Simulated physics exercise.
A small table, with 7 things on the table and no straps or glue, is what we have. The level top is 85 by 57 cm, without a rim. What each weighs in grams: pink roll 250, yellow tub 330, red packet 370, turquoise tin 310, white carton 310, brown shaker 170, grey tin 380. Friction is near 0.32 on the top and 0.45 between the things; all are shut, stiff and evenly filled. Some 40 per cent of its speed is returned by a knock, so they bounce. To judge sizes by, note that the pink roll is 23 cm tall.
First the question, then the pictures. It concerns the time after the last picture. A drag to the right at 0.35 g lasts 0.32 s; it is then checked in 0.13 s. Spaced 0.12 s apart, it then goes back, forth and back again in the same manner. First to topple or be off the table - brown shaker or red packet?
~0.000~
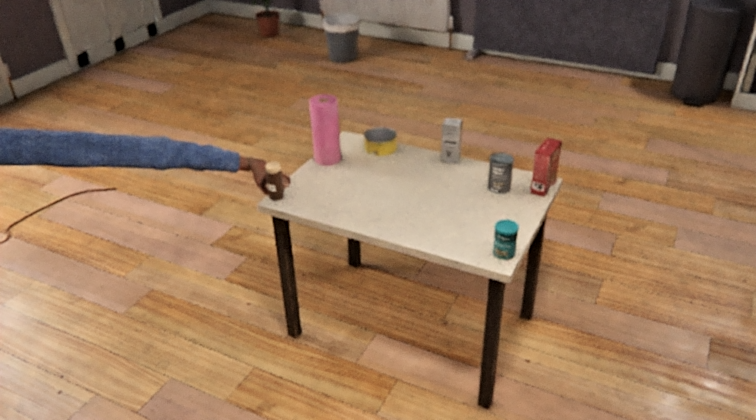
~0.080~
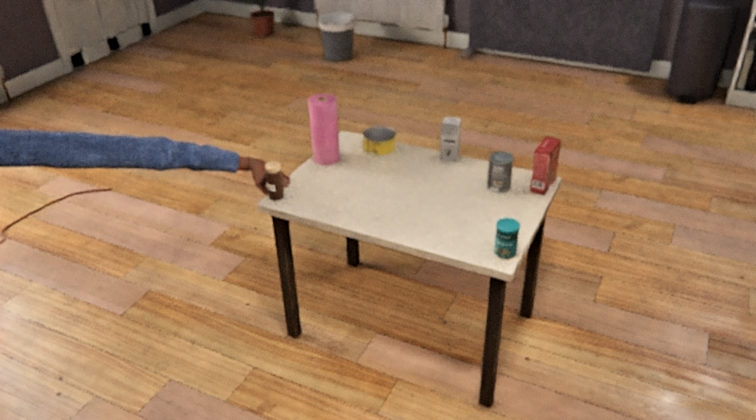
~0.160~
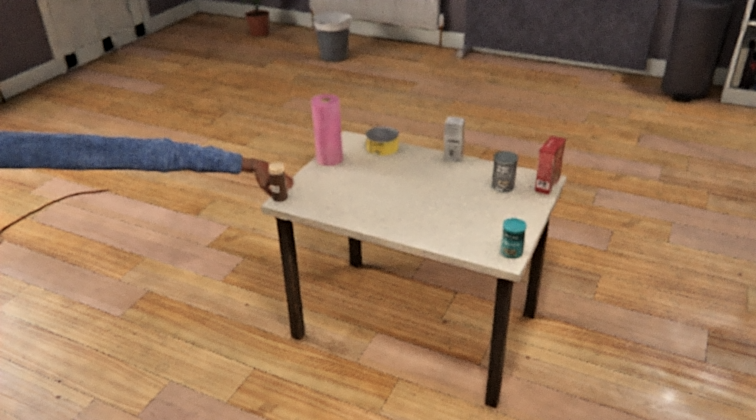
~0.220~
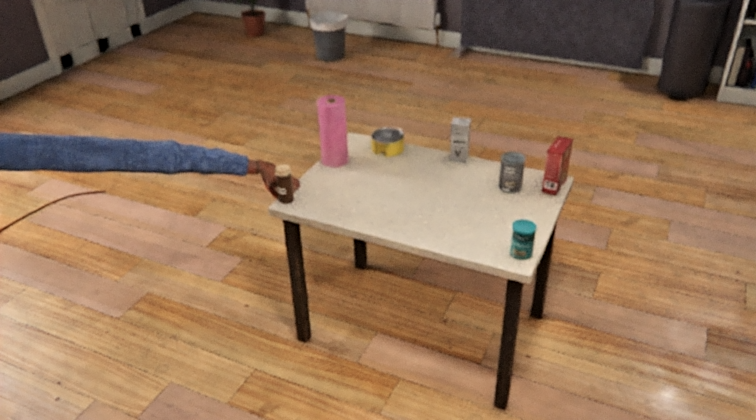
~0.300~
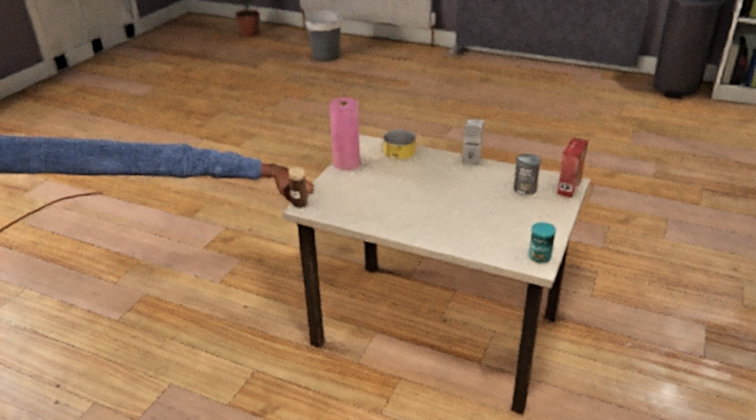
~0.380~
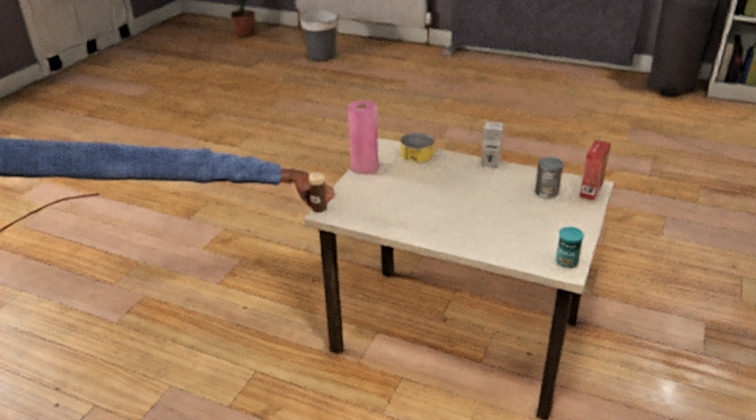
Of the two named, the second goes first.
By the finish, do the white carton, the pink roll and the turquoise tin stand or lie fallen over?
Well, the white carton holds steady, the pink roll holds steady, and the turquoise tin tumbles down.
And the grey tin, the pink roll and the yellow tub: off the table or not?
Final state - the grey tin ends out of bounds; the pink roll stays within bounds; the yellow tub stays within bounds.
After 0.98 s, table 4 cm from its start; red packet and turquoise tin now off the table; brown shaker moved 18 cm near (335, 196); grey tin 3° off upright.
After 1.78 s, table 25 cm from its start; brown shaker moved 14 cm near (384, 207); pink roll moved 14 cm; grey tin moved 13 cm.
In the end (2.9 s), off the table, red packet, turquoise tin and grey tin; not toppled but over 5 cm from the start, pink roll, yellow tub, white carton and brown shaker. At the end, from the last picture's camera, brown shaker near (313, 191). Brown shaker was never lost; red packet went at 0.56 s.
